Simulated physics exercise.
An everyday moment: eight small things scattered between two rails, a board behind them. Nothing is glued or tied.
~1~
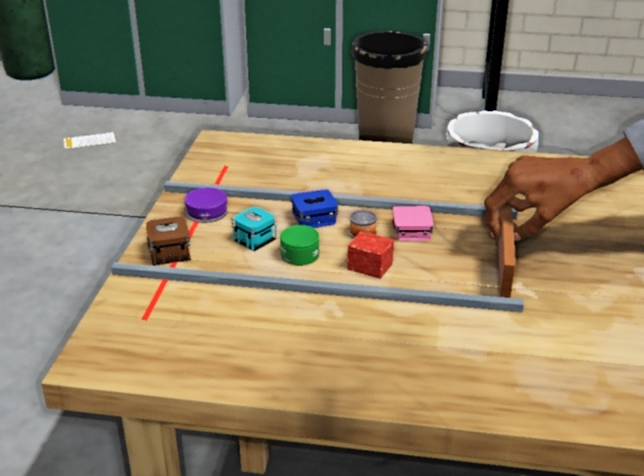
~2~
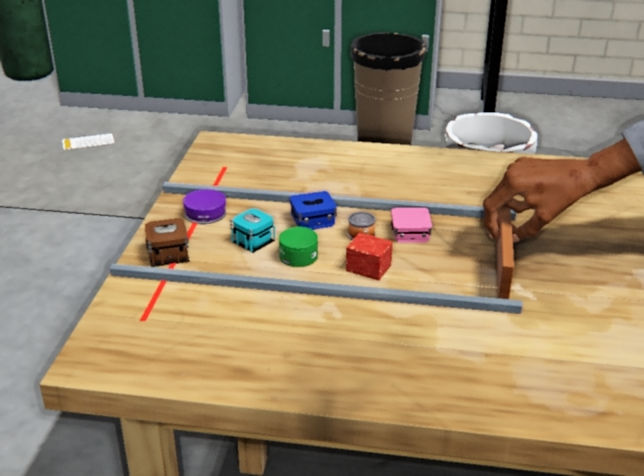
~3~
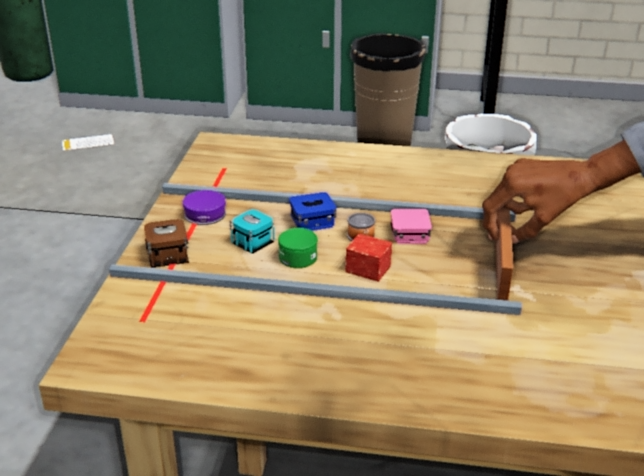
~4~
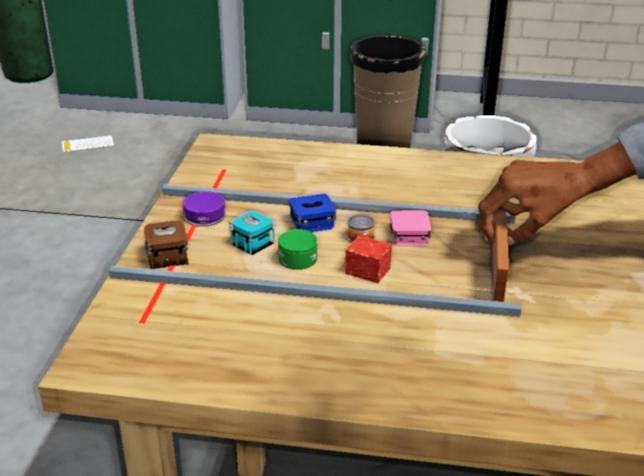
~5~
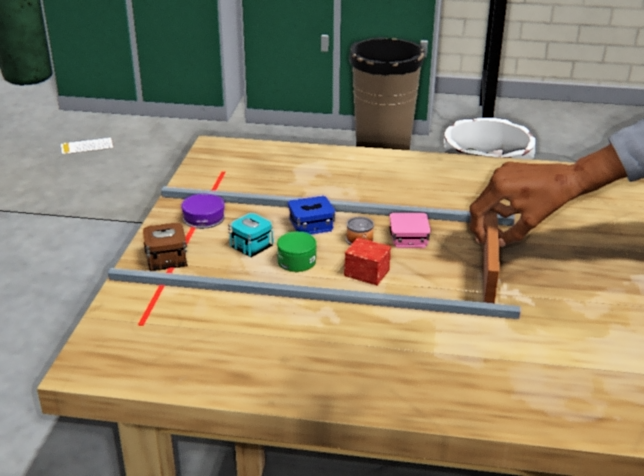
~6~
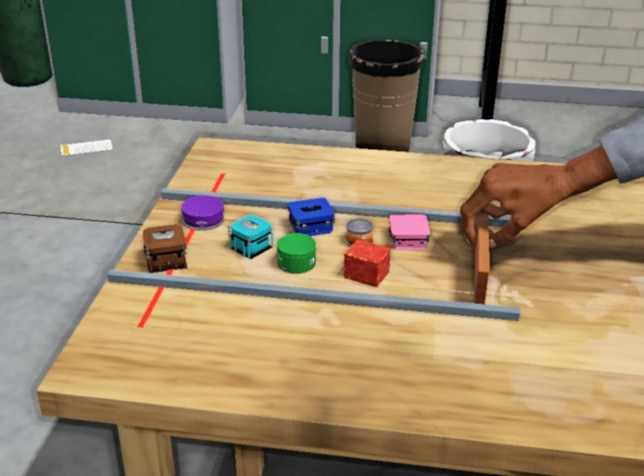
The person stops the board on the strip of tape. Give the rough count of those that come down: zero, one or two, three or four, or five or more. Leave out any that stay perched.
In the end the number that fall off is three or four.
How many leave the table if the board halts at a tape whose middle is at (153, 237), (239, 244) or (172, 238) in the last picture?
In that order 5, 0 and 5.
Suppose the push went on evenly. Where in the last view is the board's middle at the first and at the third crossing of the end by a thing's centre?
About (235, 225), then (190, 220).
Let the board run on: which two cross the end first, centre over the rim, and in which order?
In order: The purple pot, then the brown case.
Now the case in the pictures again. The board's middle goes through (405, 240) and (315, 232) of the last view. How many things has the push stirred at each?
By then 2, and 6.
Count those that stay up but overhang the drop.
Overhanging: 2.
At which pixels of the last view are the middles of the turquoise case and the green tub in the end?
First (145, 222), then (123, 245).
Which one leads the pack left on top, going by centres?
Foremost is the green tub.
A little later, none off yet; brown case at rest near (165, 248); purple pot at rest near (203, 213); turquoise case at rest near (251, 236).
Next, none off yet; brown case at rest near (165, 248); purple pot shifted a little near (188, 212); turquoise case shifted about its own width near (203, 229).
When it is over, the number that fall off is three or four; down, blue case, purple pot and brown case.
